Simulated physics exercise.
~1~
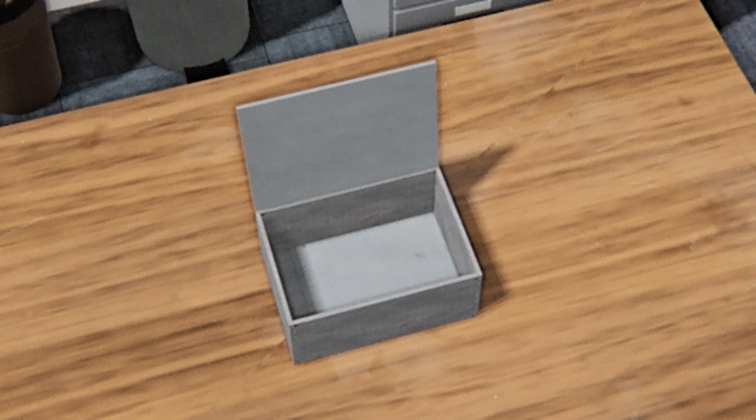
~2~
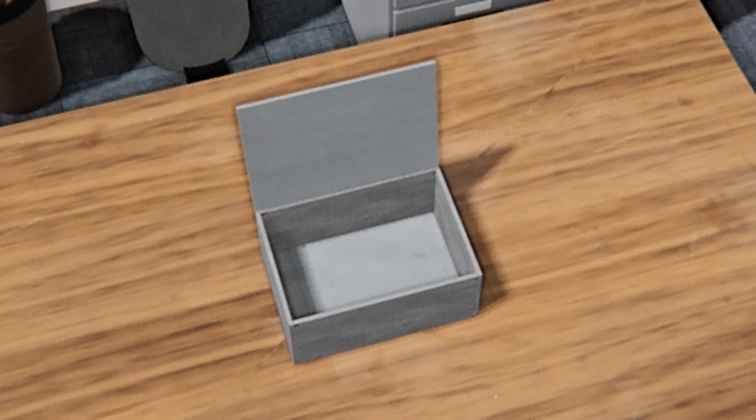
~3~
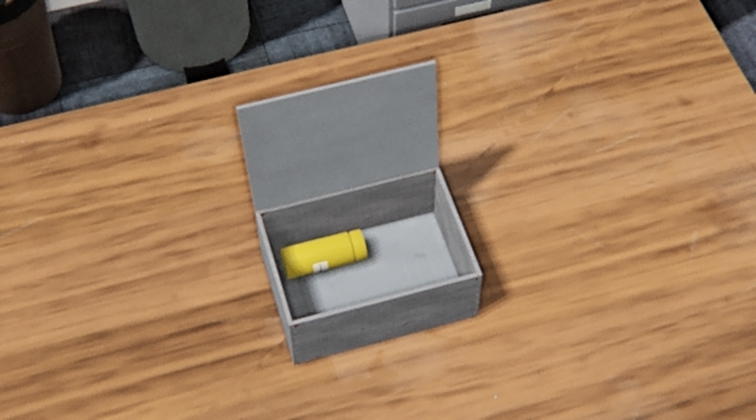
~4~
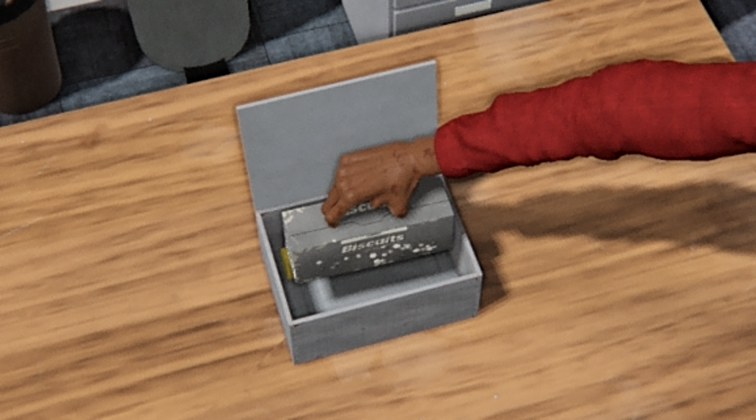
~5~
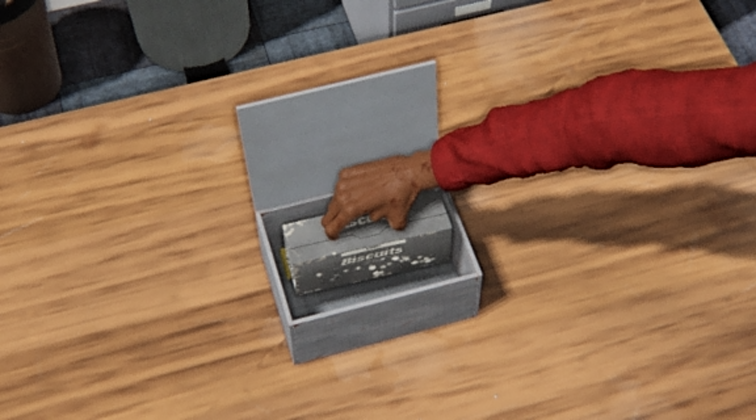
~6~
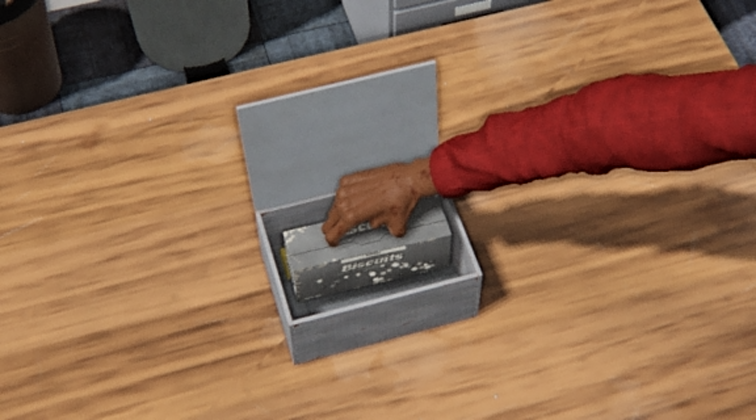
A yellow shaker appears in the open box, then a hand lowers a grey carton inside.
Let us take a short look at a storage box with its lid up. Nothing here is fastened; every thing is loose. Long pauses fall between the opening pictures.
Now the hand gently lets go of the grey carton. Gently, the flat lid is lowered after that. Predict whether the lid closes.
Oh look, the lid finishes down.
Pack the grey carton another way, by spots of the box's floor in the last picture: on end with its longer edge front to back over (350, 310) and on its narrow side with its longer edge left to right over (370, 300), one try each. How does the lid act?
On the first try the lid remains open; on the second it comes fully down.
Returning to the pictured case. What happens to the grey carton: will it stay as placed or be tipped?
Well, it stays just as set.
Then, 1.10 s past the last view, lid starting down; grey carton displaced a little near (368, 274).
Then, 1.70 s past the last view, lid 52° above the rim; grey carton displaced a little near (368, 274).
Then, 2.10 s past the last view, lid 20° above the rim; grey carton displaced a little near (368, 274).
Finally, lid shut; moved from the start, grey carton; yellow shaker still in place. Final places as the last picture's camera would see them, grey carton near (368, 274).
